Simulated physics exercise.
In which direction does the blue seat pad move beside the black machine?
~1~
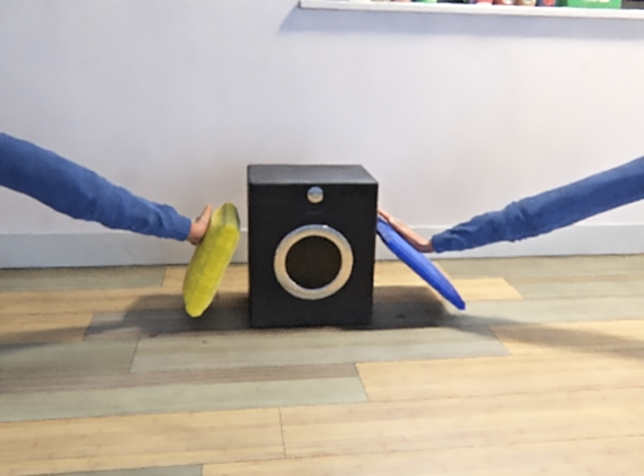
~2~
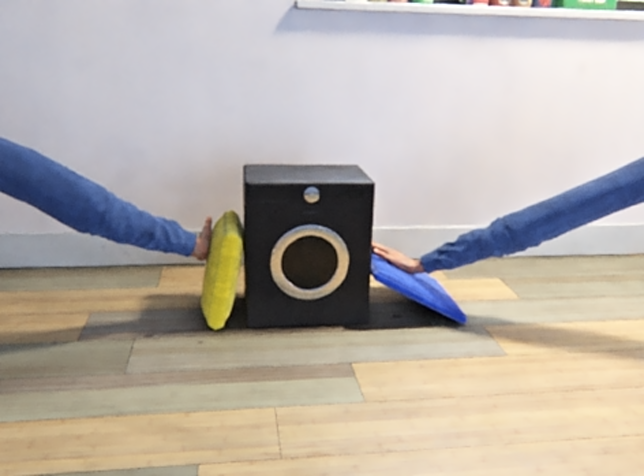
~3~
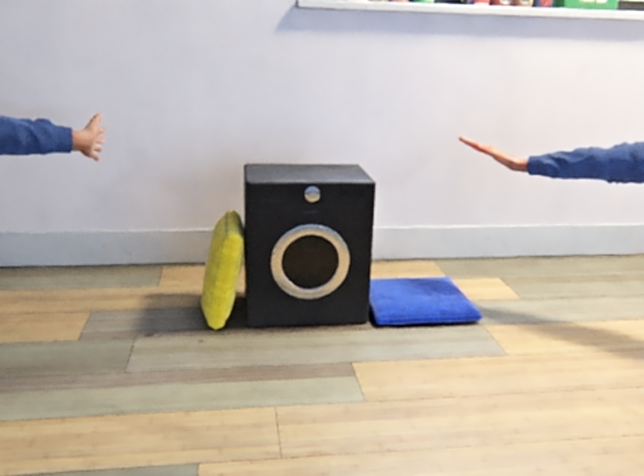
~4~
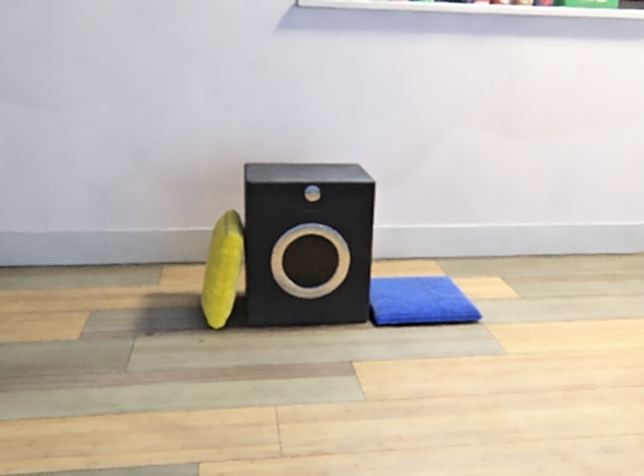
The blue seat pad moves down, ending up flat on the floor.
